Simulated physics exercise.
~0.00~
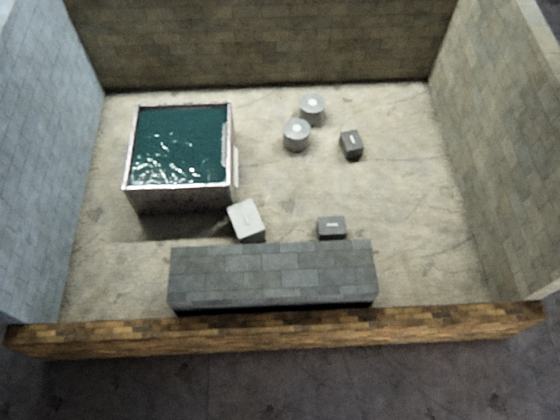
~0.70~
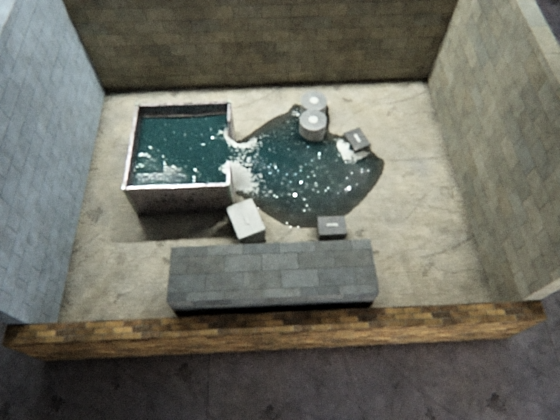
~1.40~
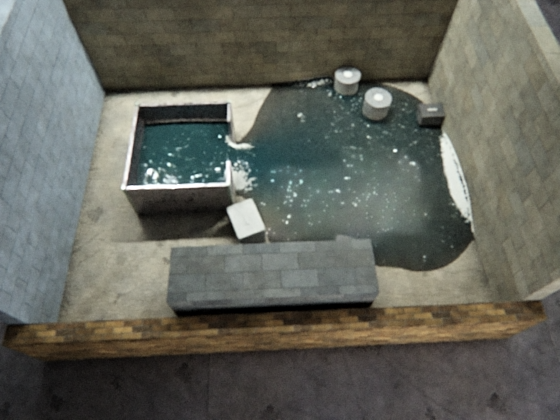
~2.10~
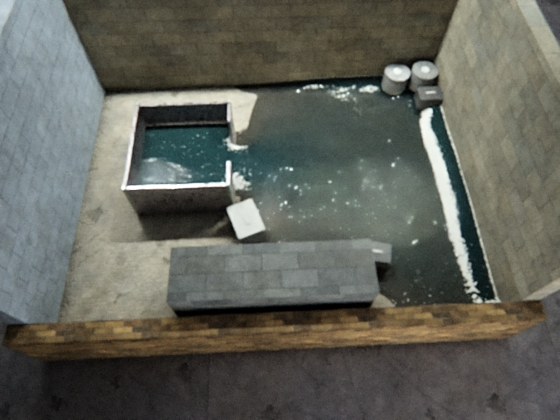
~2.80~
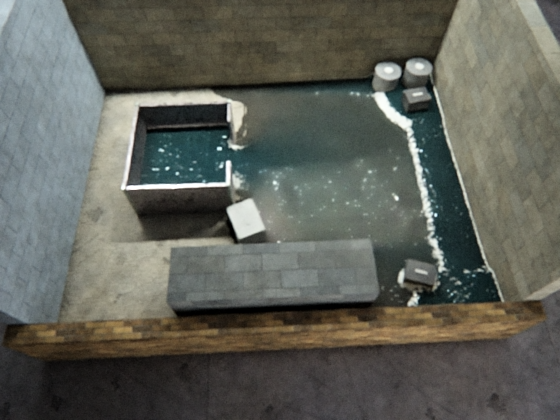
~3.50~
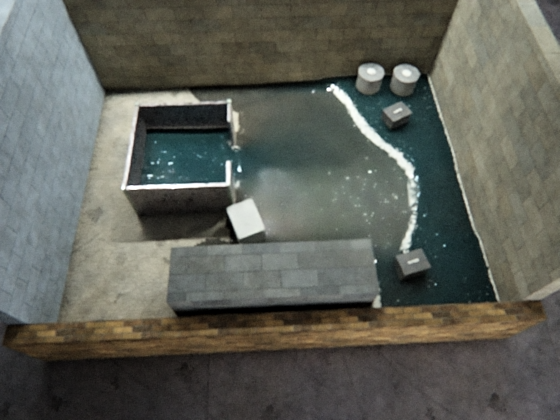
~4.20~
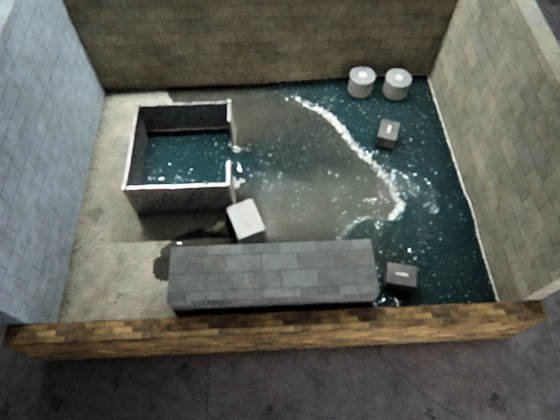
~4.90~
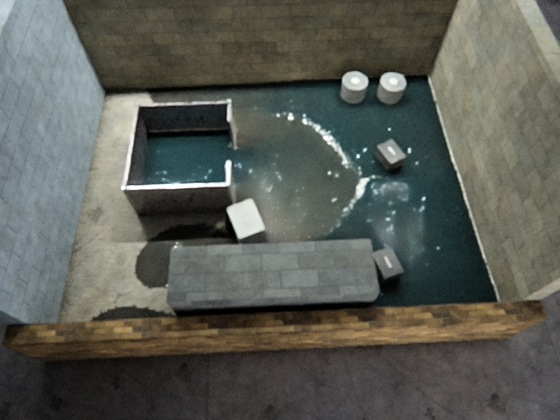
On a walled depot floor, water bursts from a tank and leaves four containers afloat.
